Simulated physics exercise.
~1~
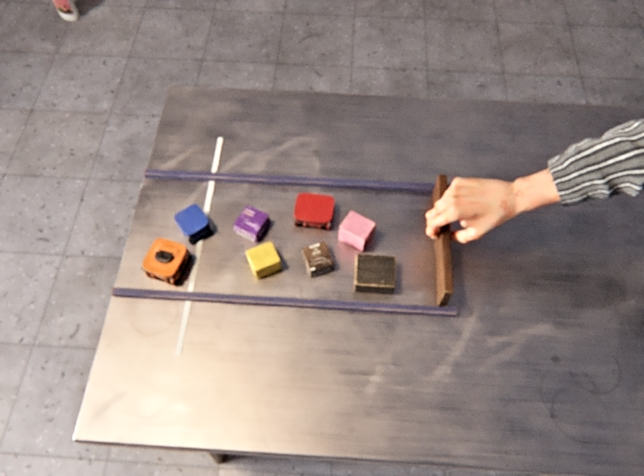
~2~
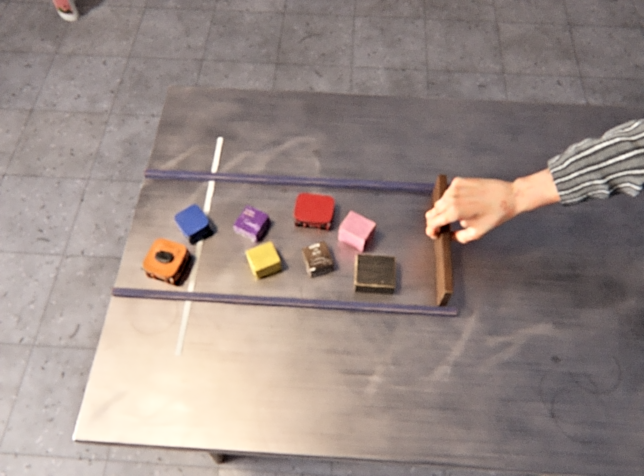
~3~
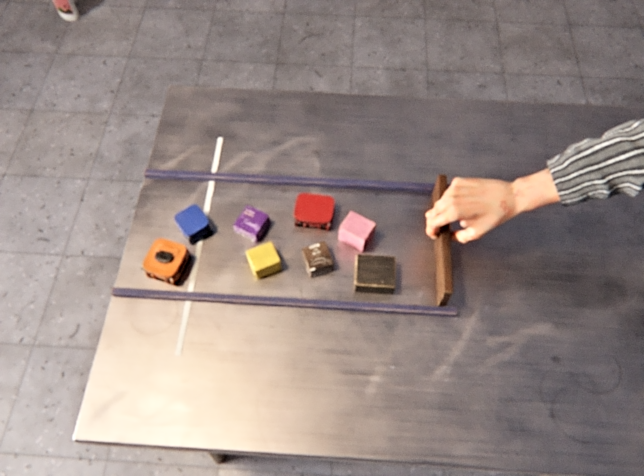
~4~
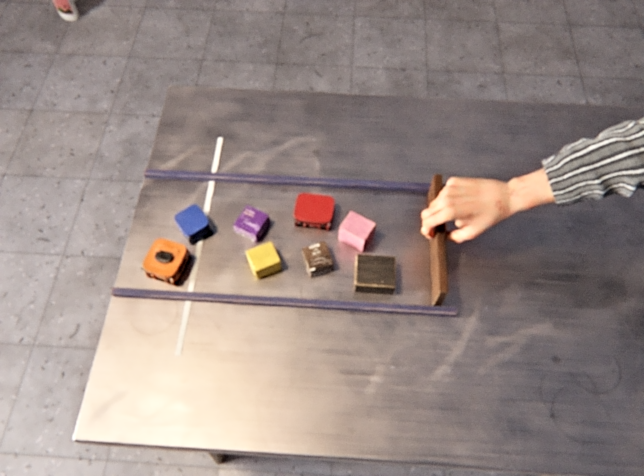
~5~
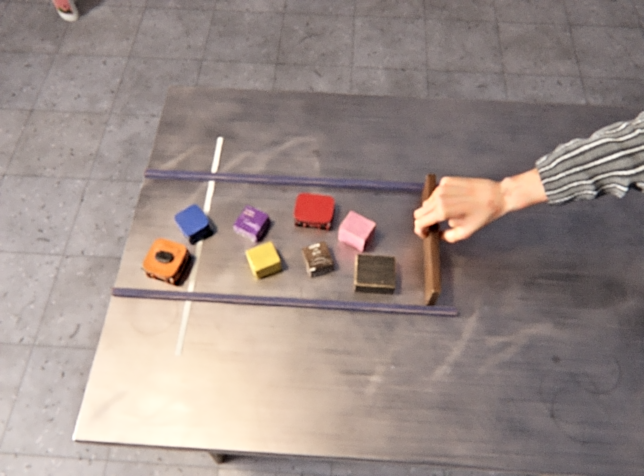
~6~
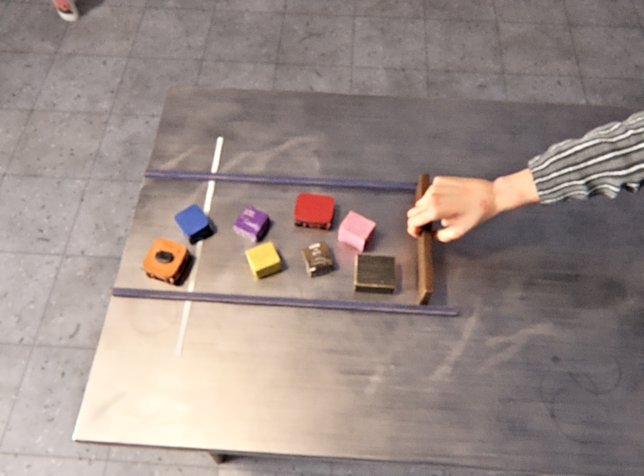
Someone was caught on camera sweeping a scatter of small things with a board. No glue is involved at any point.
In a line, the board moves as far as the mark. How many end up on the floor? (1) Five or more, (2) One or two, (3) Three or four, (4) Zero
One or two (2).
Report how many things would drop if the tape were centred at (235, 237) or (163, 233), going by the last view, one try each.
You'd find 0 and then 5 on the floor.
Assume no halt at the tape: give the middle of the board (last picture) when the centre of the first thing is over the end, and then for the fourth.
It sits near (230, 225), and then near (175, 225).
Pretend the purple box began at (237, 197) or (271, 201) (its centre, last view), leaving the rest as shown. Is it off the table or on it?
Try one: It is still there. Try two: It is still there.
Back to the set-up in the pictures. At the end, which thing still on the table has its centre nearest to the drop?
Blue case.
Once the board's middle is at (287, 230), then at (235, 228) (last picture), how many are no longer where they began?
One spot: 6. Other spot: 8.
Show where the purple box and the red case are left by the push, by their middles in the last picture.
First: About (161, 217); second: About (193, 194).
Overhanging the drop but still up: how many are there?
The overhang total is 1.
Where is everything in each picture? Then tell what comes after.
In the first frame, orange case (167, 262); blue case (194, 225); purple box (252, 224); board (442, 239); tape (202, 235).
In the second frame, blue case (194, 225); board (442, 239).
In the third frame, purple box (252, 224); red case (314, 212).
In the fourth frame, orange case (167, 262); yellow block (264, 260).
In the fifth frame, blue case (194, 225); pink block (357, 232).
In the sixth frame, orange case (167, 262); blue case (194, 225); purple box (252, 224); board (424, 238); tape (202, 235).
Early on, none off yet; orange case at rest near (167, 262); blue case at rest near (194, 225); purple box at rest near (252, 224).
Finally, the number that fall off is one or two; lost, yellow block and orange case.
